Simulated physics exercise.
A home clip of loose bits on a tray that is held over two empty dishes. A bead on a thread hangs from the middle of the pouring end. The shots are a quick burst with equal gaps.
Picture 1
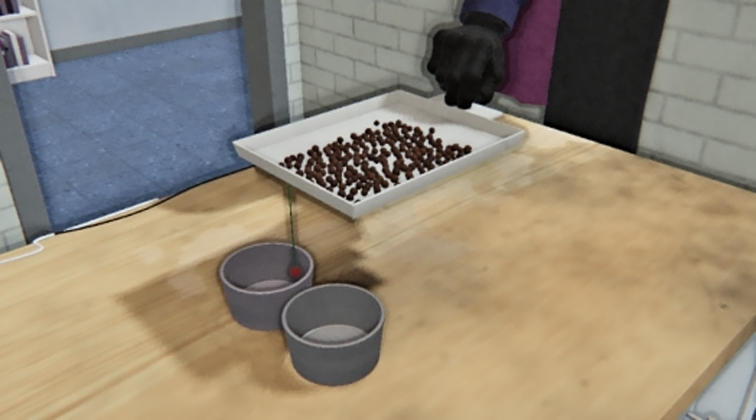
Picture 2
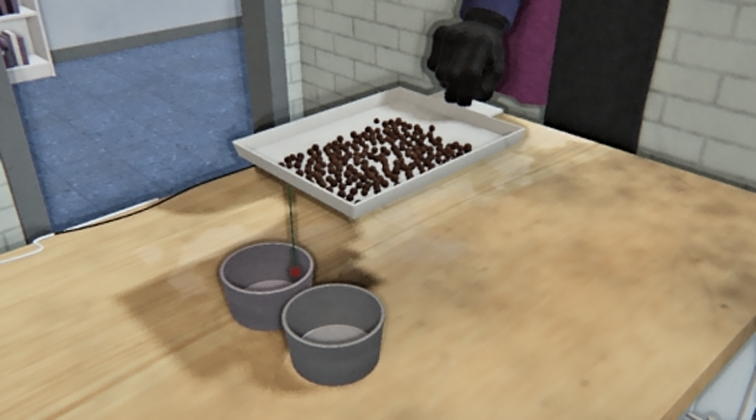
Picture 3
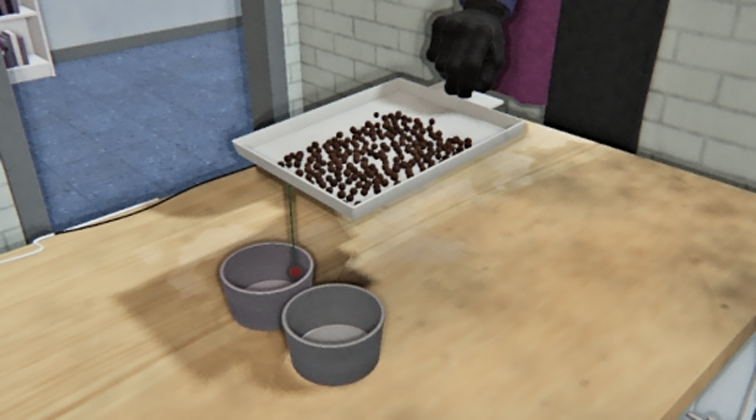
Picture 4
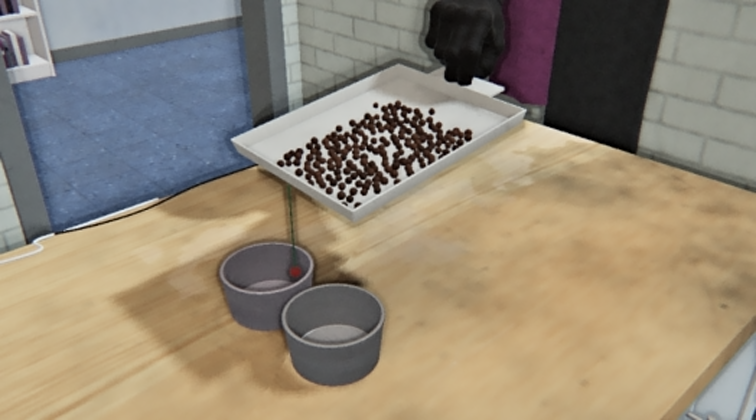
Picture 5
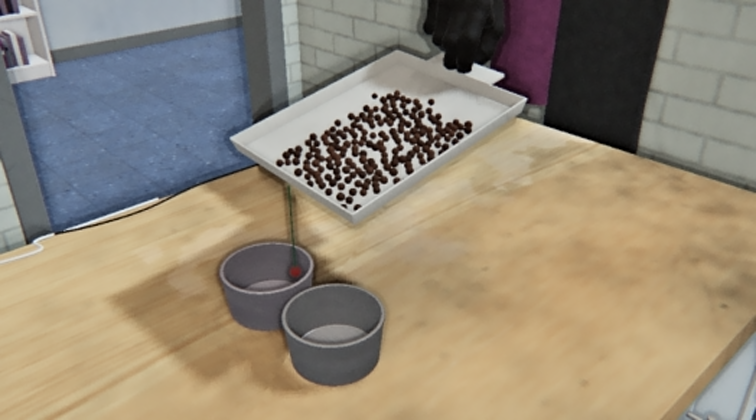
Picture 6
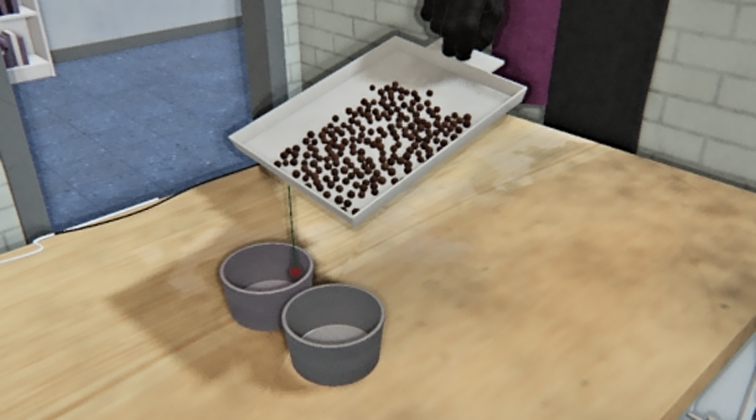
On a wooden table, a black-gloved hand tilts a tray of brown berries above two empty dishes.
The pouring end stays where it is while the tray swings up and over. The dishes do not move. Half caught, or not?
In the dishes lies over half of it.
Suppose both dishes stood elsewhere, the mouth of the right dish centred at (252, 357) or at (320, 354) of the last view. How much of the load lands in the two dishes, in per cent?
In turn 10 and 70 in a hundred.
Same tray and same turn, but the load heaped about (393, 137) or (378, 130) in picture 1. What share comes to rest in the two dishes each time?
Near 70 % and 70 %.
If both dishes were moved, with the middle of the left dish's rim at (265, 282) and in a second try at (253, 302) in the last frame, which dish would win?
First the right-hand dish, then the dish on the right.
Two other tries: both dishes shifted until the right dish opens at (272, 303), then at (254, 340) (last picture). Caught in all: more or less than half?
First under half, then below a half.
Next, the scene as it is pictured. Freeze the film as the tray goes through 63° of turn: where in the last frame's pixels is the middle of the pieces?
Near (344, 159).
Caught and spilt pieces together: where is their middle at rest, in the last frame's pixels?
Around (325, 359).
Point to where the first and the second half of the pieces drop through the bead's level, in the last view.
Around (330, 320) and then (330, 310).
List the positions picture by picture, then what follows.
Corners of the pouring end at (238, 142) and (354, 202), level; middle of the load at (382, 157), allspice berries; left dish at (231, 301); right dish at (295, 353); bead on its thread at (295, 272), in the first frame.
Corners of the pouring end at (238, 142) and (354, 203), level; middle of the load at (382, 156), in the second frame.
Corners of the pouring end at (237, 141) and (354, 205), tipped barely, lowest at the right corner; middle of the load at (382, 153), in the third frame.
Corners of the pouring end at (236, 139) and (353, 208), tipped a little, lowest at the right corner; middle of the load at (381, 148), in the fourth frame.
Corners of the pouring end at (235, 138) and (353, 210), tipped a little, lowest at the right corner; middle of the load at (380, 143), in the fifth frame.
Corners of the pouring end at (234, 136) and (353, 213), tipped clearly, lowest at the right corner; middle of the load at (378, 140); left dish at (231, 301); right dish at (295, 353), in the sixth frame.
Soon, tray tipped steeply; nearly all on the tray; a stray few in the air.
A while on, tray tipped past a quarter turn; a small part on the tray; about half in the right dish; about a quarter outside both; about a quarter in the air.
Towards the end, tray tipped past a quarter turn; about two thirds in the right dish; about a third outside both.
Finally, tray tipped past a quarter turn; about two thirds in the right dish; none in the left dish; about a third outside both.
